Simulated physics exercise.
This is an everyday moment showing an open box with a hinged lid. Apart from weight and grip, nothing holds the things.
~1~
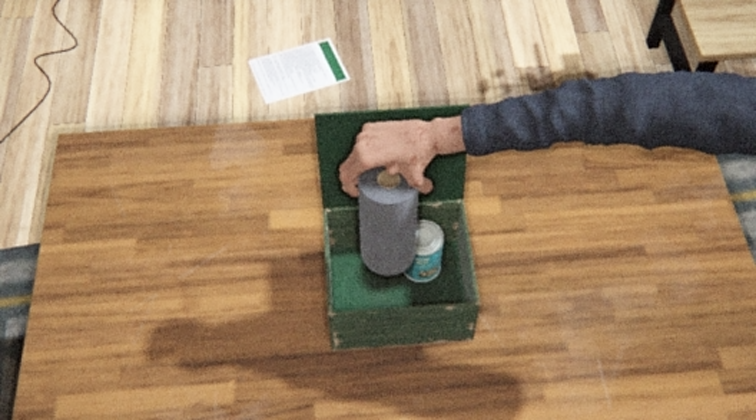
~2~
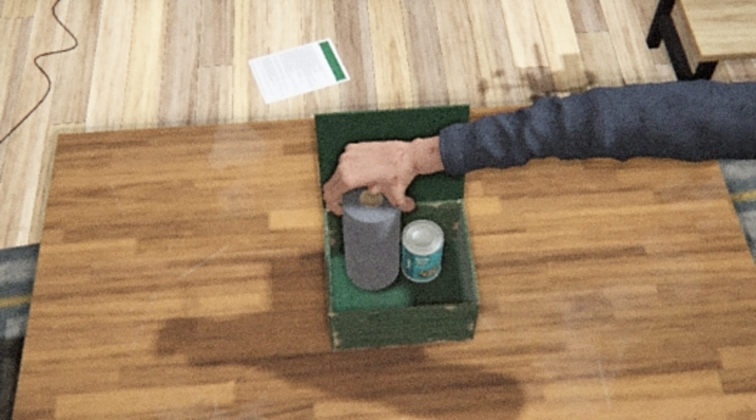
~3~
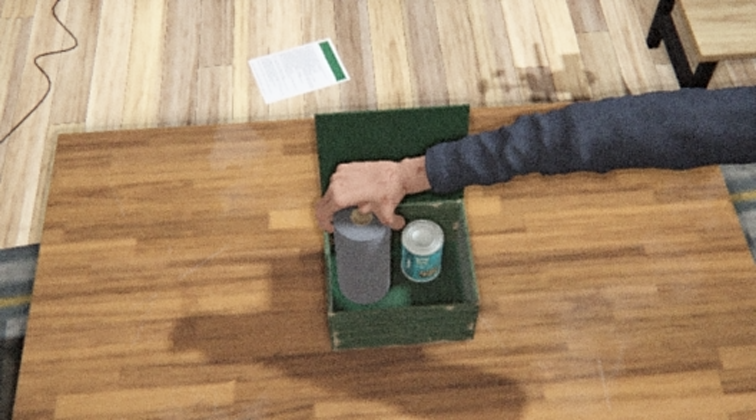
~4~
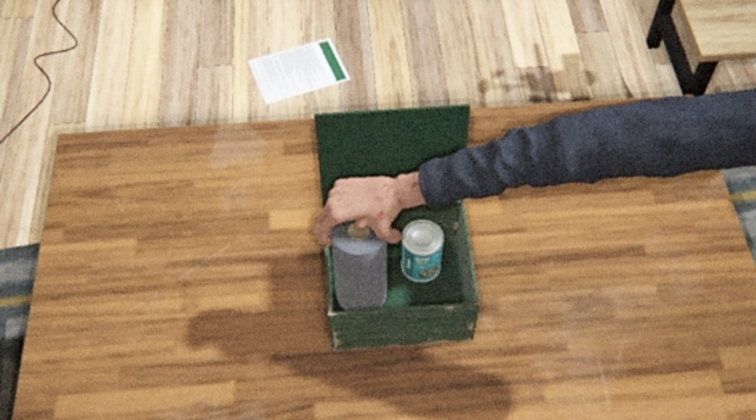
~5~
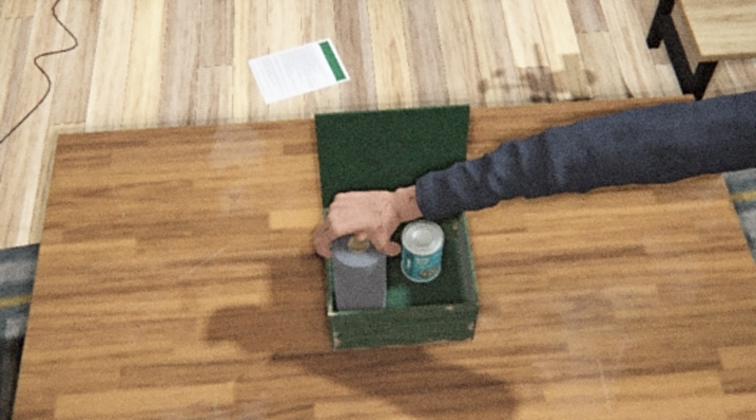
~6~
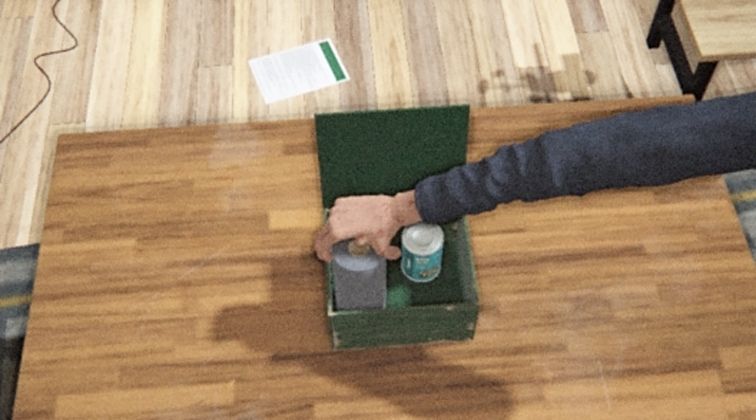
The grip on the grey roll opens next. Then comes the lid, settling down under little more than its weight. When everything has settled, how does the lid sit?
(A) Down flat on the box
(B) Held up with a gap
Held up with a gap (B).
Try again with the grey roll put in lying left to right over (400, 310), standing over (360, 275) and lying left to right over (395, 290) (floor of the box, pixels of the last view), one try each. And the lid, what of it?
Try one: Closed. Try two: Not closed. Try three: Closed.
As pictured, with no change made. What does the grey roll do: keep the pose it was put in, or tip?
It stays as it was set.
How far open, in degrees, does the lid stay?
Angle above rim: About 35°.
Then, 1.00 s later than the last frame, lid starting down.
Then, 1.40 s later than the last frame, lid 70° above the rim.
Then, 1.60 s later than the last frame, lid 54° above the rim.
Then, 1.80 s later than the last frame, lid 40° above the rim.
When it is over, lid 37° above the rim; both as before. End places, in pixels of the last picture, grey roll near (361, 286).
